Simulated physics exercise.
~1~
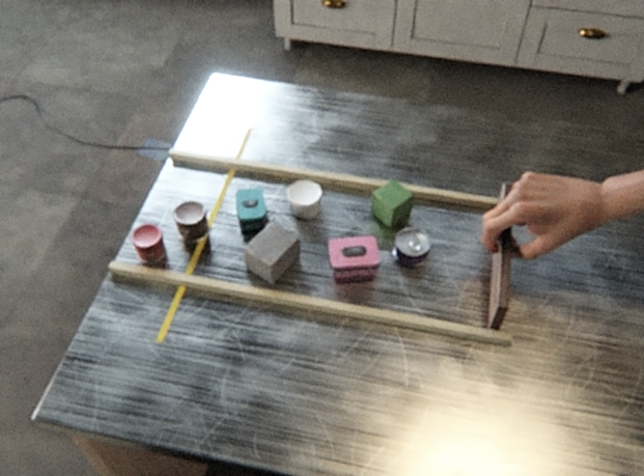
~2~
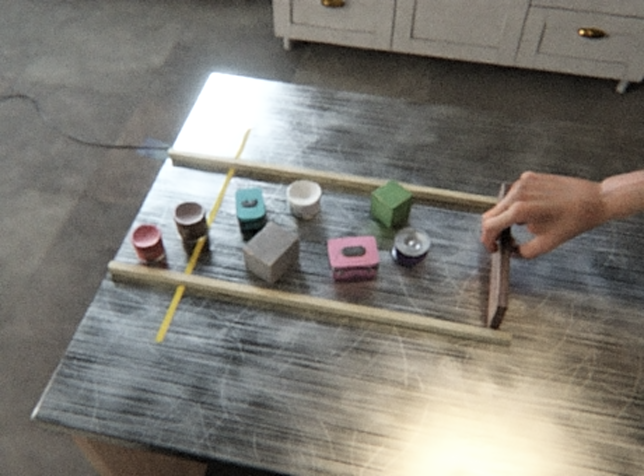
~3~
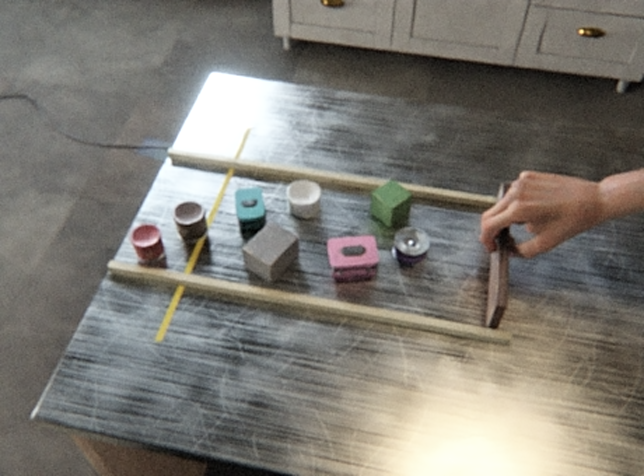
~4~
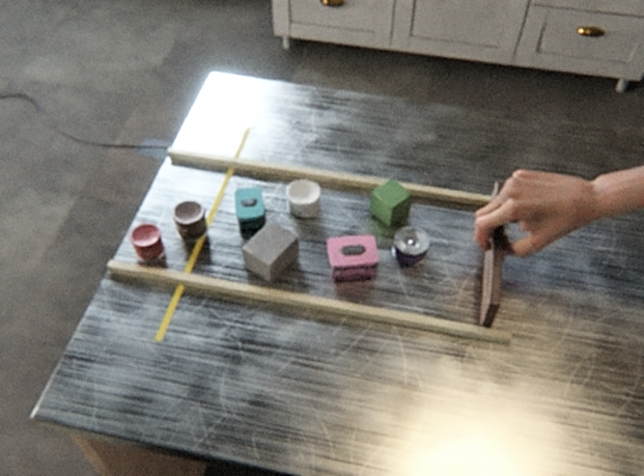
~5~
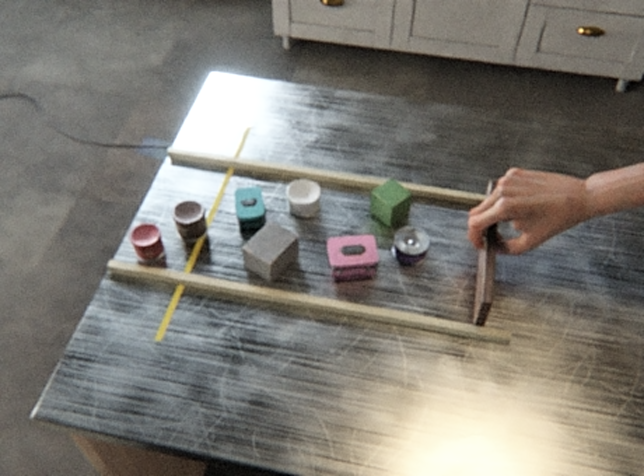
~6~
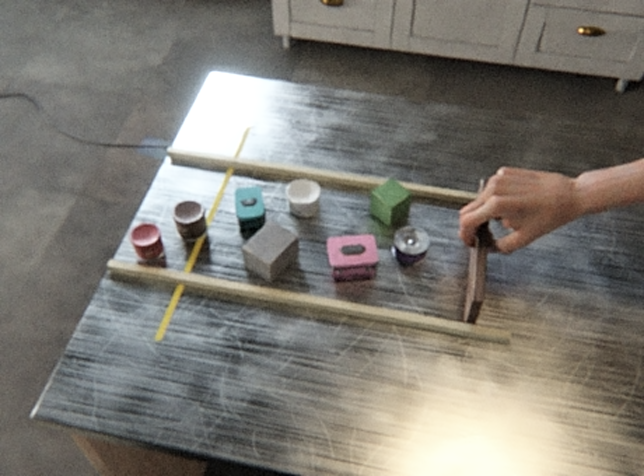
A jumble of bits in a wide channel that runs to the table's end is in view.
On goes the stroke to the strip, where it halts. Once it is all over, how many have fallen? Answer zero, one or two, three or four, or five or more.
When it is over, one or two have fallen.
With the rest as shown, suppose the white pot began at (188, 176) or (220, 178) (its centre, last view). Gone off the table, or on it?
White pot: Holds firm; holds firm.
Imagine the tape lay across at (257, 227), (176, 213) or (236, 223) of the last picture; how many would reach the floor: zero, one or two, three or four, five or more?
Taking the tapes one after another, the count is none, then at least five, then not one.
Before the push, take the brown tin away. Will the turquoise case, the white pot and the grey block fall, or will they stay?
Turquoise case: Still up; white pot: Still up; grey block: Still up.
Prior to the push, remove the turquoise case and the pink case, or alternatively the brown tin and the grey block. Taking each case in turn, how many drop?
The count is 0 in the first case and 0 in the second.
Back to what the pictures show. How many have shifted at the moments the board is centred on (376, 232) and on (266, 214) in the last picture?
I get 3 at the one place and 7 at the other.
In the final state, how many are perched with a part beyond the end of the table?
1, I think.
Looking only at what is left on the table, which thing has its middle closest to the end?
That's the turquoise case, it ends up nearest.
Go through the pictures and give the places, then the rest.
The first picture shows red pot (149, 244); brown tin (192, 221); turquoise case (251, 211); board (501, 254); tape (211, 220).
The second picture shows brown tin (191, 222); grey block (272, 253).
The third picture shows turquoise case (250, 210); purple pot (411, 247).
The fourth picture shows red pot (148, 242); board (493, 252).
The fifth picture shows brown tin (190, 221); white pot (304, 199).
The sixth picture shows red pot (148, 242); brown tin (190, 220); turquoise case (250, 209); board (478, 249); tape (210, 219).
Soon after, none off yet; red pot at rest near (148, 242); brown tin at rest near (190, 220); turquoise case at rest near (250, 209).
After that, none off yet; red pot at rest near (148, 242); brown tin at rest near (190, 220); turquoise case displaced a little near (234, 210).
In the end, the number that fall off is one or two; gone, brown tin and red pot.
